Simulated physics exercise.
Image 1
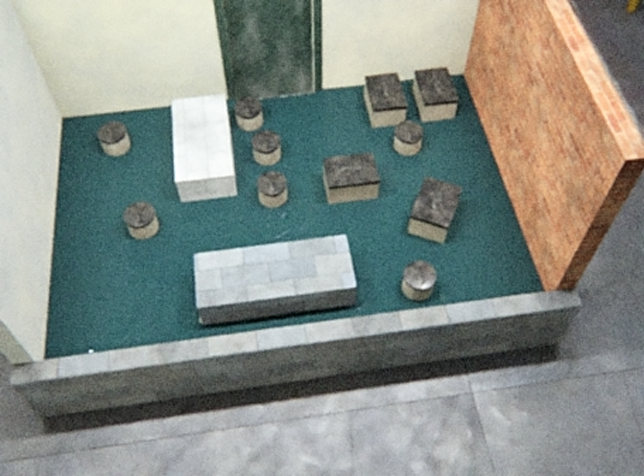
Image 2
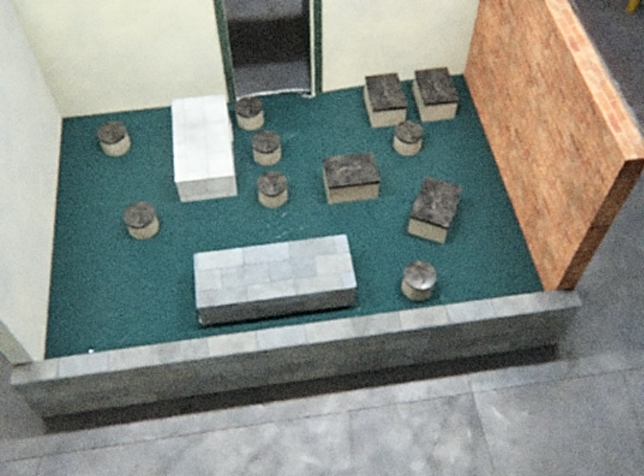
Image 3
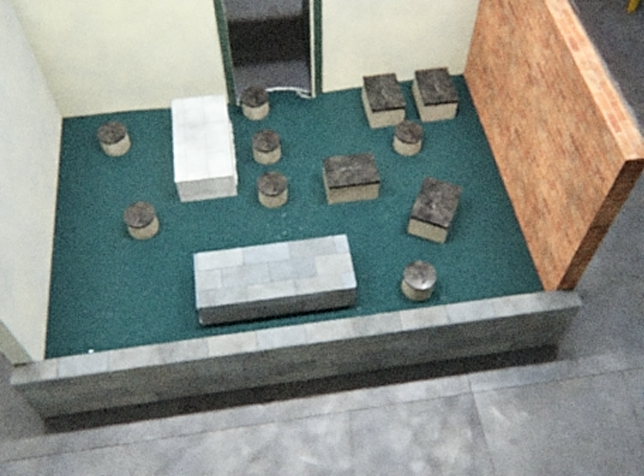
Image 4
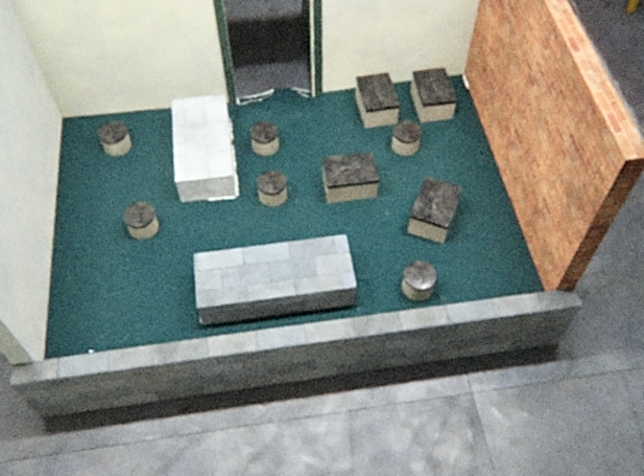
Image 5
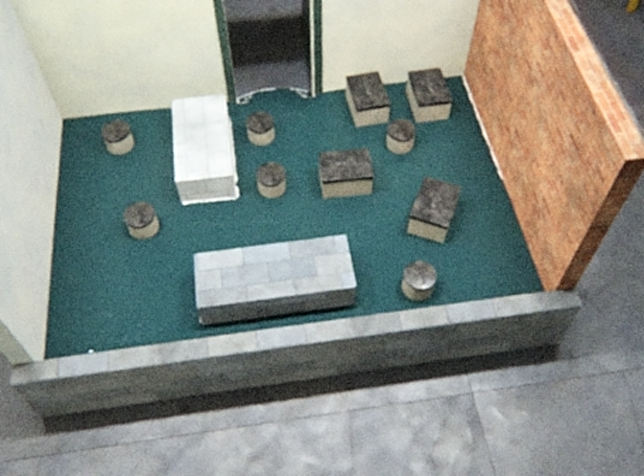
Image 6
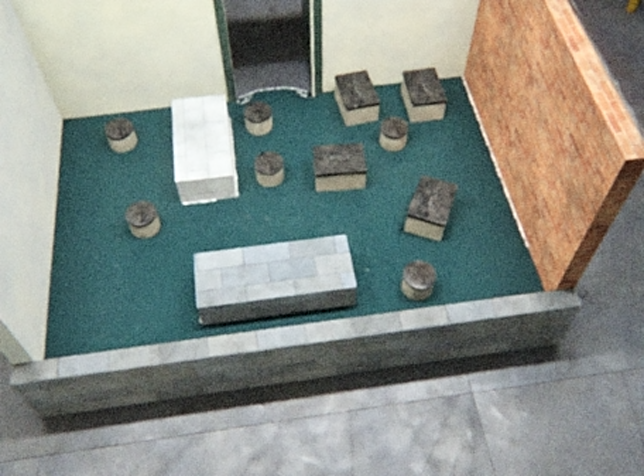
A long grey block wall runs along the near side of a small room with a dark green floor, pale walls and a brick wall at right, seen from above by a still camera. A white block and a grey one sit among dark-topped round stools and boxes. The doorway's green panel vanishes, a back stool slips away, and pieces at right drift slightly left.
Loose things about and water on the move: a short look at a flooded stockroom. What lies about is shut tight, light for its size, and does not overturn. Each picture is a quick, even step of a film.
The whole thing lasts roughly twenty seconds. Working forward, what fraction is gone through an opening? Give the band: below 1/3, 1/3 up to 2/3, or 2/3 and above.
The amount is two thirds and upward.
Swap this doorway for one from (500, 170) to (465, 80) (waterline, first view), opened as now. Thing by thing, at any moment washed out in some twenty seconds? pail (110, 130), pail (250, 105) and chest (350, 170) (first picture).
Ordered result: Retained / retained / exited.
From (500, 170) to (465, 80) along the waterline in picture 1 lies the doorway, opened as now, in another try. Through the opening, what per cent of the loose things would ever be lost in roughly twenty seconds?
Roughly 70 per cent.
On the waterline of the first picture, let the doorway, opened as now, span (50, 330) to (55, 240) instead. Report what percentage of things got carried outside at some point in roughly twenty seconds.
About 50 percent, I'd say.
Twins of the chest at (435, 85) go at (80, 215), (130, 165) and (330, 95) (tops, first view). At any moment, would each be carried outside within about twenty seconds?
The first does not leave, the second does not leave, and the third leaves.
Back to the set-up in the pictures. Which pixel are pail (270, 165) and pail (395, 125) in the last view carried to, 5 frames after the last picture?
Close to (257, 121), and close to (372, 109).
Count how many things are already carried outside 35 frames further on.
My count is 8.
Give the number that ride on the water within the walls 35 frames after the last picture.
Count: 3.
A moment on, 2 of 11 are out; 9 afloat.
Next, 6 of 11 are out; 5 afloat.
Later, 8 of 11 are out; 3 afloat.
In the end, 9 of 11 are out; 2 afloat.
